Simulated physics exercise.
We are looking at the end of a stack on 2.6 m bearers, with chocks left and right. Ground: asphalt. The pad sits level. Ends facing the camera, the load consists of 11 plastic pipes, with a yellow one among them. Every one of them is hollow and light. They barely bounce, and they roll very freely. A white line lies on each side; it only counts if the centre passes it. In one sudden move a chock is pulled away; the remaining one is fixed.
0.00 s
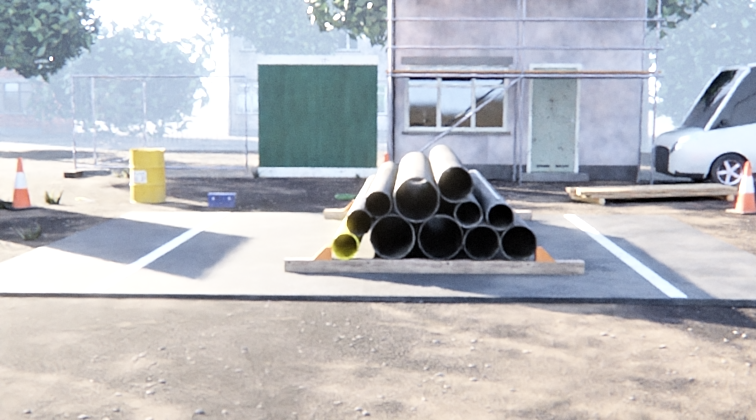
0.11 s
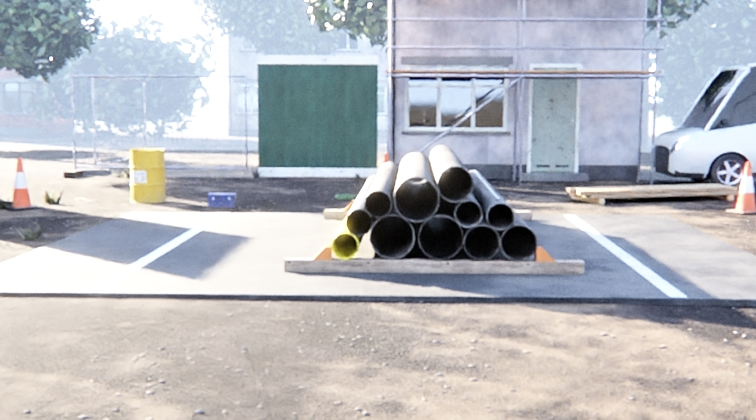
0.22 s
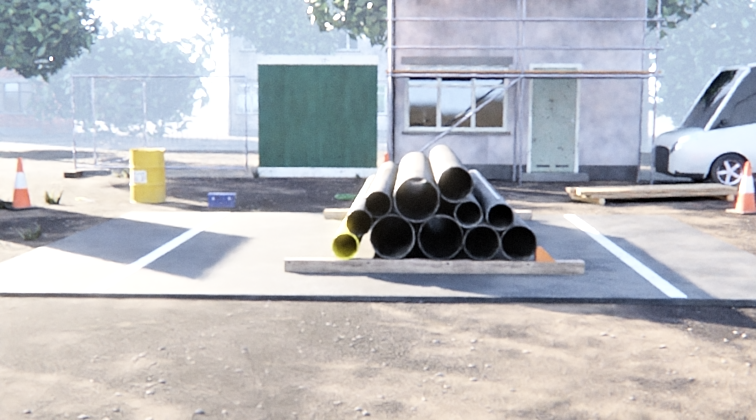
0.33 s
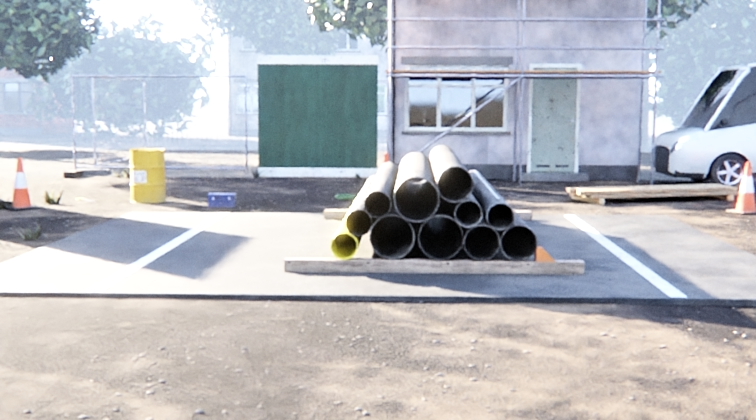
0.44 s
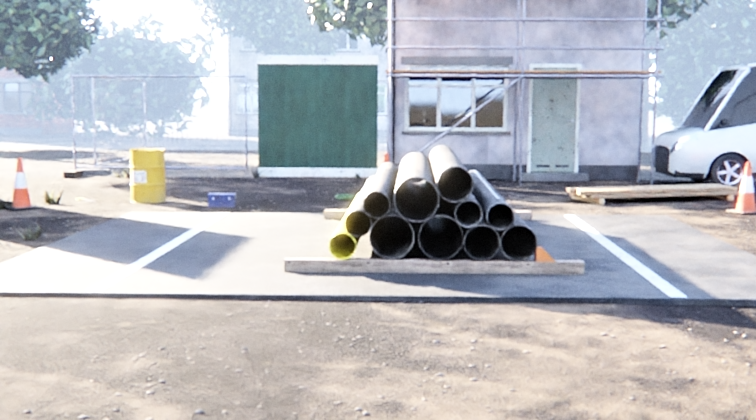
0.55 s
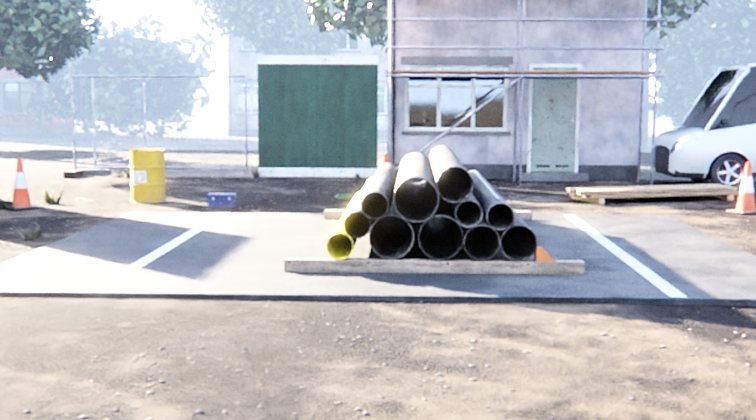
The clip shows a stack of dark pipes and a yellow one resting on wooden bearers between white lines; the orange chock on the left disappears, and then the yellow pipe at the lower left shifts very slightly left.
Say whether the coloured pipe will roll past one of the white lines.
Oh, it heads out over a line.
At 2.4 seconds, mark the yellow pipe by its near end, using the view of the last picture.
(202, 258), more or less.
By 1.4 s, yellow is on the bearers, 10 cm from the bearers' left end, rolling left; 0 past a line.
By 2.4 s, yellow is off the bearers, 65 cm short of the left line, rolling left; 0 past a line.
By 3.5 s, yellow is past the left line; 1 past a line.
Finally (10.9 s), yellow is past the left line; 5 past a line.
